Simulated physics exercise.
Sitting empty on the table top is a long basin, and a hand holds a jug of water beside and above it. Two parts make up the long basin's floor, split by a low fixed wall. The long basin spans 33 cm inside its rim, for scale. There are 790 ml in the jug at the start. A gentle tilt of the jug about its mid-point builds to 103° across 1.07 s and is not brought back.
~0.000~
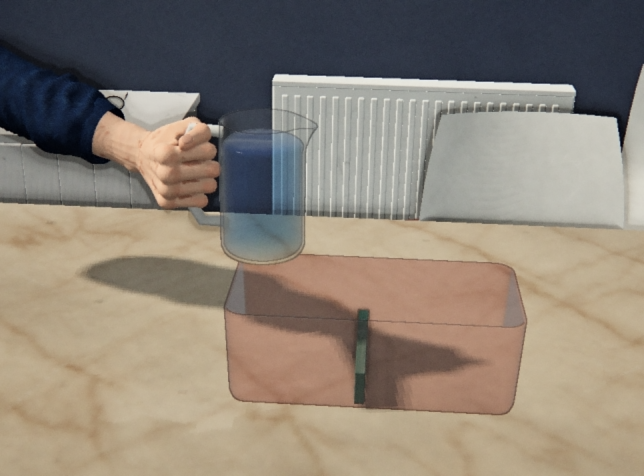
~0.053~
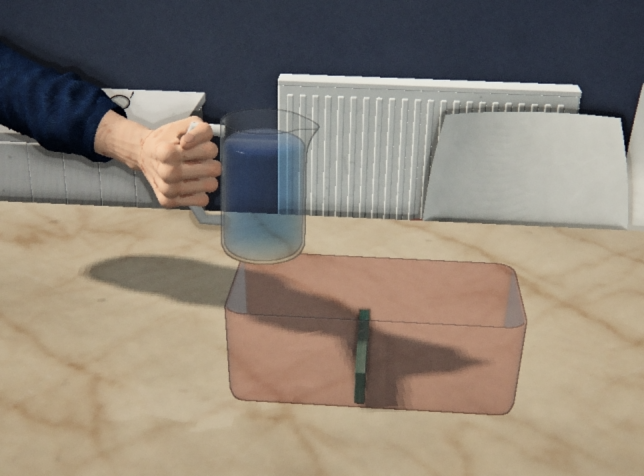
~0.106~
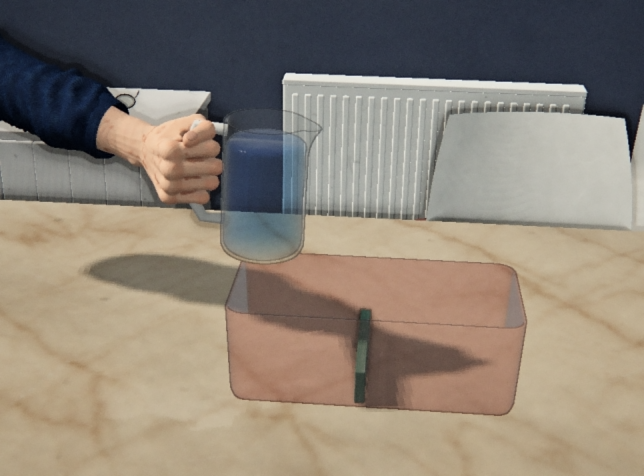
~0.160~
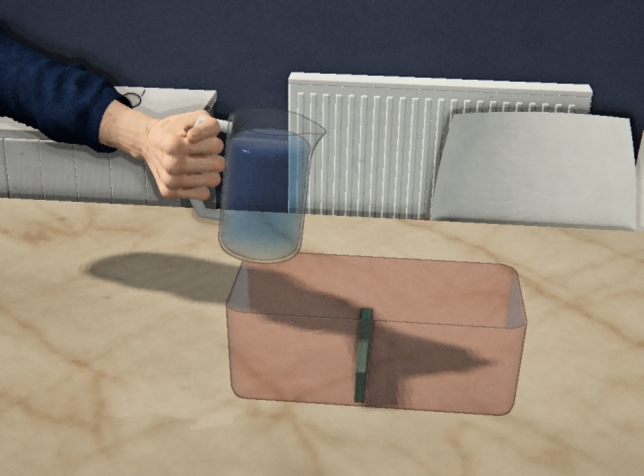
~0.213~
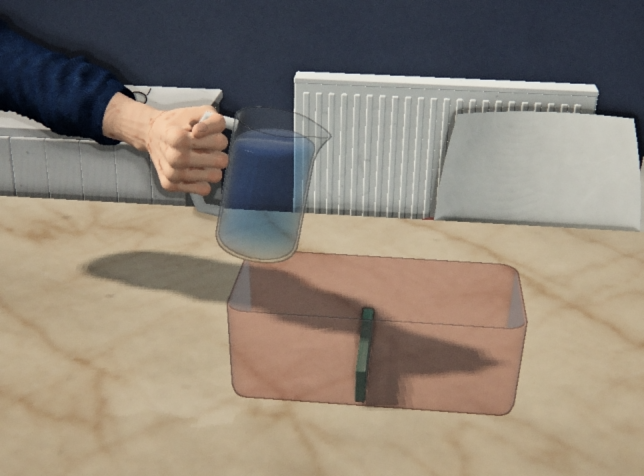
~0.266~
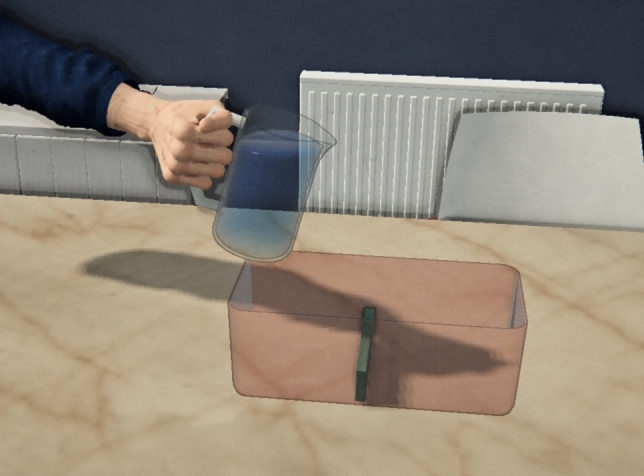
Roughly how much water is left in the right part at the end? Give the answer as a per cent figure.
Roughly 95 per cent is left in the right part.
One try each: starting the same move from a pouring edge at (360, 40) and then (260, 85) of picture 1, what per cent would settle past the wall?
About 85 %, then about 30 %.
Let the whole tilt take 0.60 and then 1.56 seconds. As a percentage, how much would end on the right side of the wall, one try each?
First 95, then 95 per cent.
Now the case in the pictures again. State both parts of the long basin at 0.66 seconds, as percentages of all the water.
I'd say some 0 on the left and some 3 on the right.
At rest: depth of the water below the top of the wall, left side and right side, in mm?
I'd say some 40 mm on the left and some 12 mm on the right.
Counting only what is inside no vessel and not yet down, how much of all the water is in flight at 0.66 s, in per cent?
Estimate: About 10 % of all of it.
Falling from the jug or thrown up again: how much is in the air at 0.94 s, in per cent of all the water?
16 per cent or so.
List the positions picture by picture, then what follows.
In the first picture, it leans 0°; its right rim is at (318, 125); the water meets the walls at (224, 139) and (305, 142); the long basin's rim runs from (233, 282) to (519, 296); the wall's top is at (362, 341).
In the second picture, it leans 1°; its right rim is at (319, 126); the water meets the walls at (225, 138) and (306, 142).
In the third picture, it leans 2°; its right rim is at (322, 128); the water meets the walls at (228, 138) and (308, 143).
In the fourth picture, it leans 6°; its right rim is at (326, 131); the water meets the walls at (232, 137) and (312, 143).
In the fifth picture, it leans 10°; its right rim is at (331, 135); the water meets the walls at (235, 139) and (317, 144).
In the sixth picture, it leans 15°; its right rim is at (337, 141); the water meets the walls at (236, 153) and (324, 145).
After 0.66 s the tilt is 70° and 87 per cent is still to pour, 0 is left of the wall and 3 right of it.
After 0.94 s the tilt is 100° and 45 per cent is still to pour, 1 is left of the wall and 38 right of it.
After 1.24 s the tilt is 103° and 9 per cent is still to pour, 3 is left of the wall and 83 right of it.
After 1.57 s the tilt is 103° and 1 per cent is still to pour, 3 is left of the wall and 95 right of it.
In the end 4 per cent lies left of the wall, 95 right of it and 0 outside.
